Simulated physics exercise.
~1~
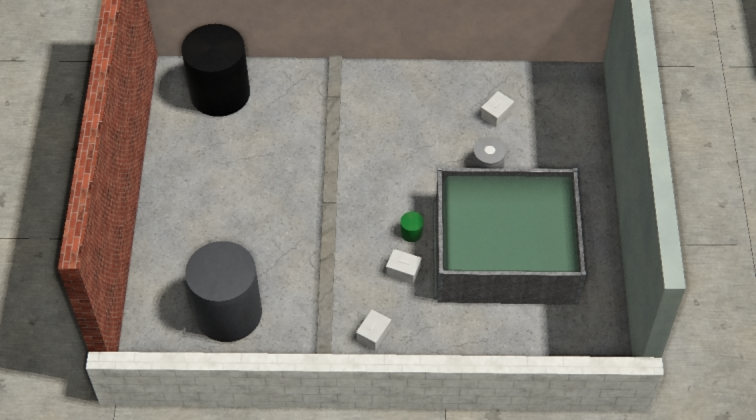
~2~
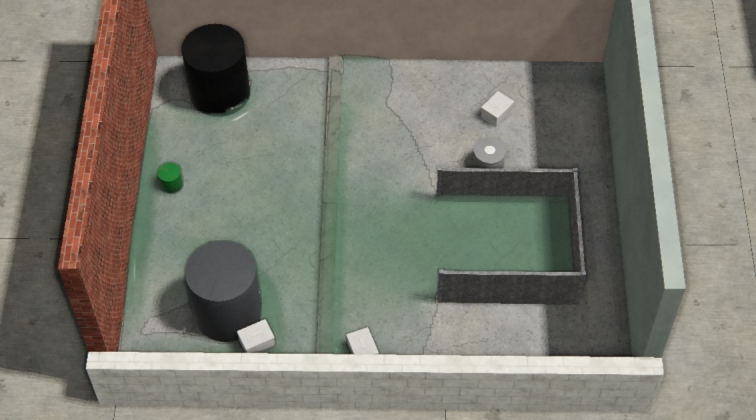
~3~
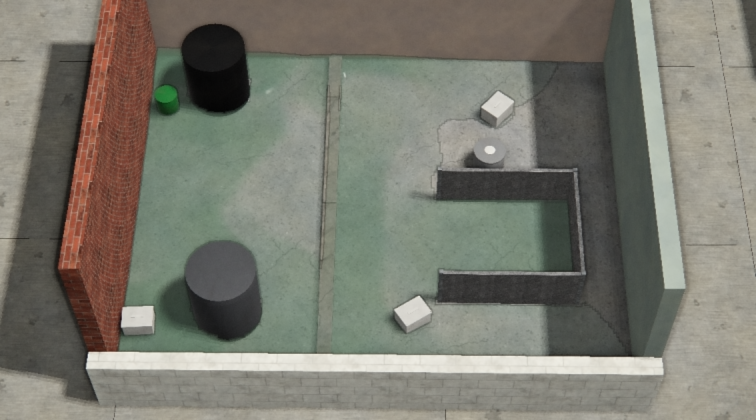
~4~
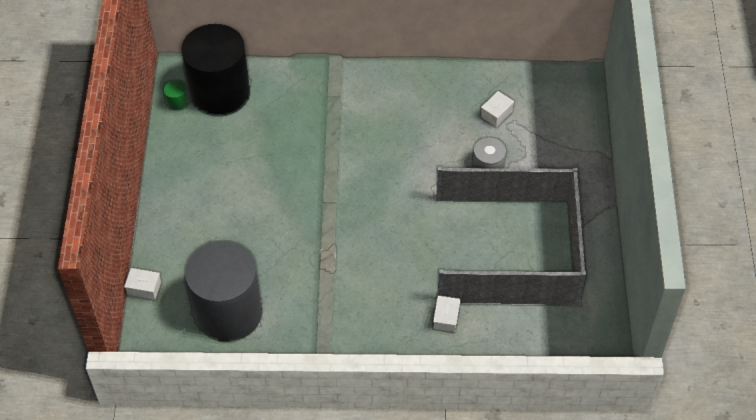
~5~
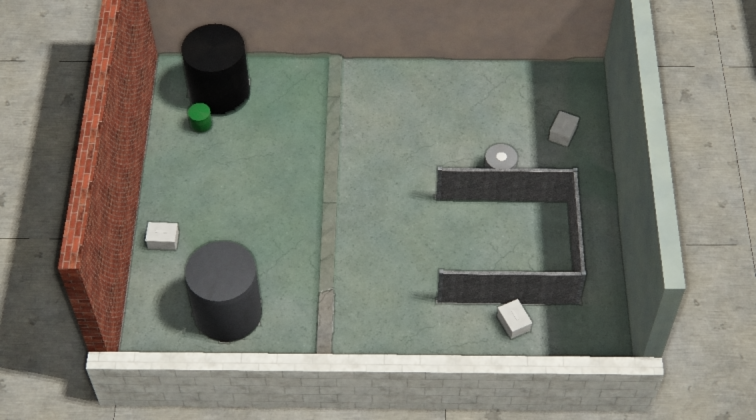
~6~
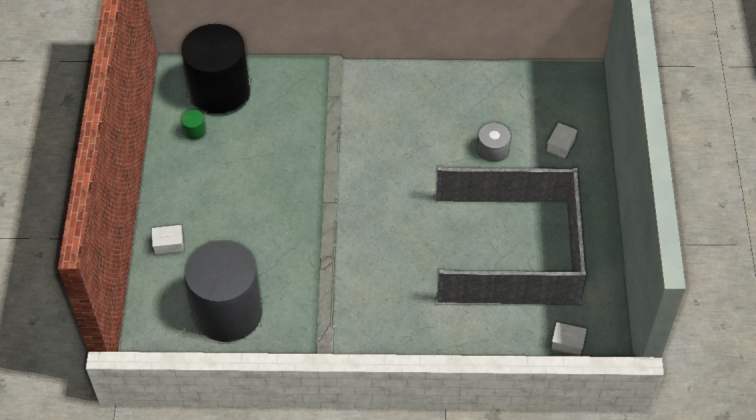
Water burst leftward from a broken tank and spread over the walled yard, carrying a green pail and two pale boxes with it; the pail and one box ended up left of the low kerb, while the other box drifted back right.
